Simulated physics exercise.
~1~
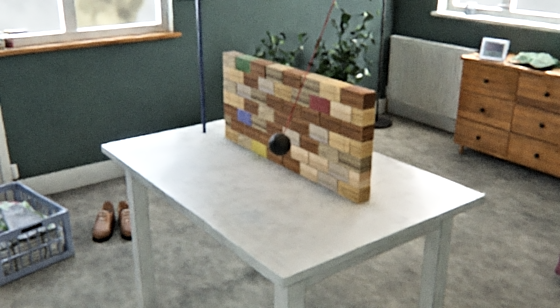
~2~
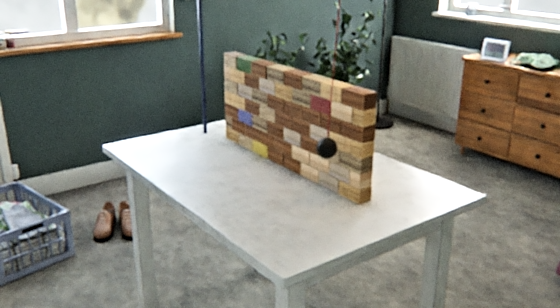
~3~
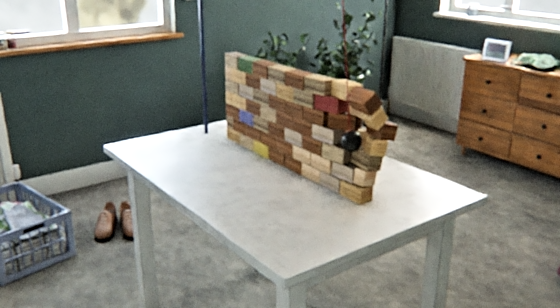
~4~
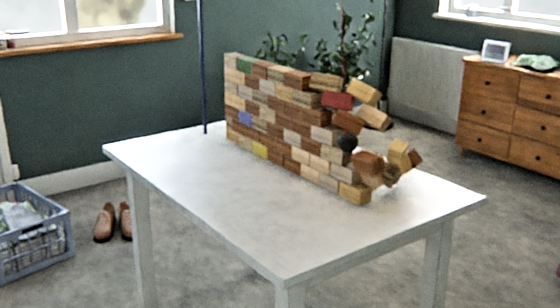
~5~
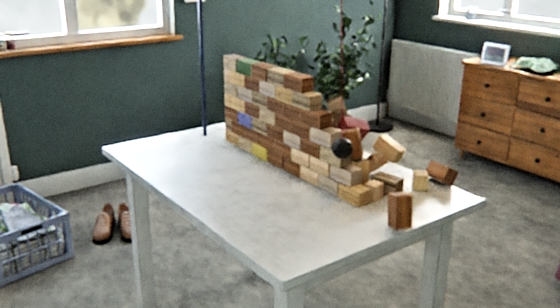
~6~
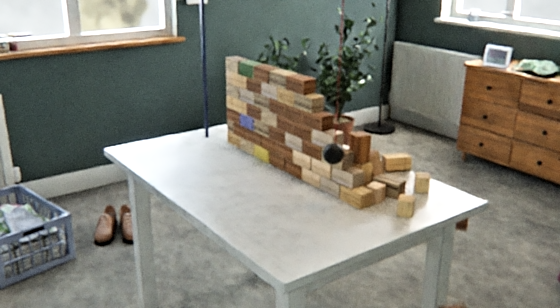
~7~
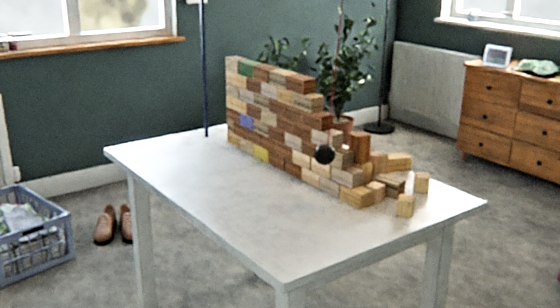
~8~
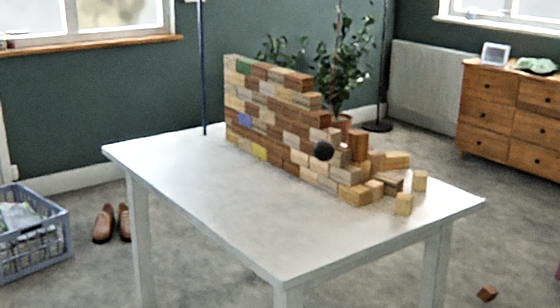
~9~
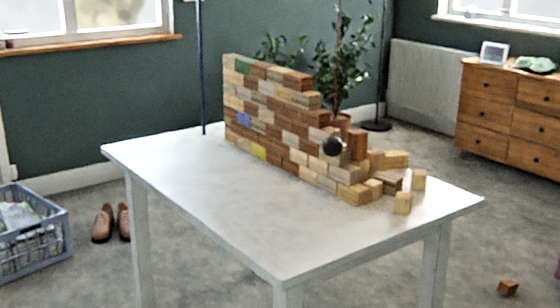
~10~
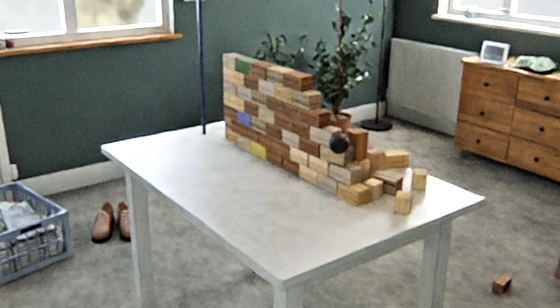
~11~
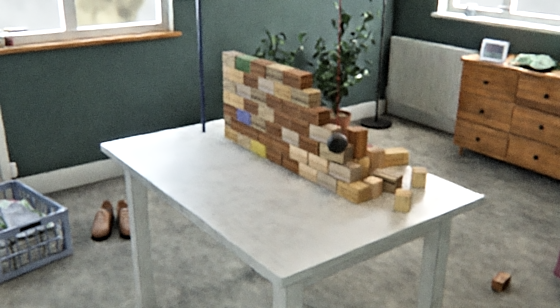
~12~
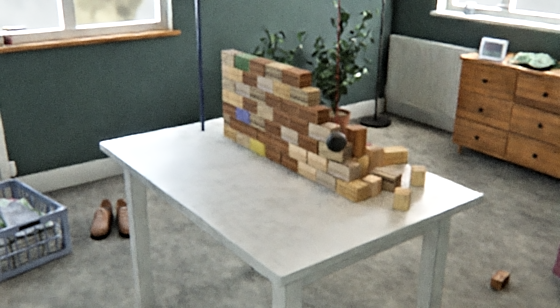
A wall of wooden blocks stood on a white table as a dark ball swung rightward into its right end, knocking blocks loose, the red one included; some tumbled to the floor, others lay piled beside the wall, and the rest stayed standing.
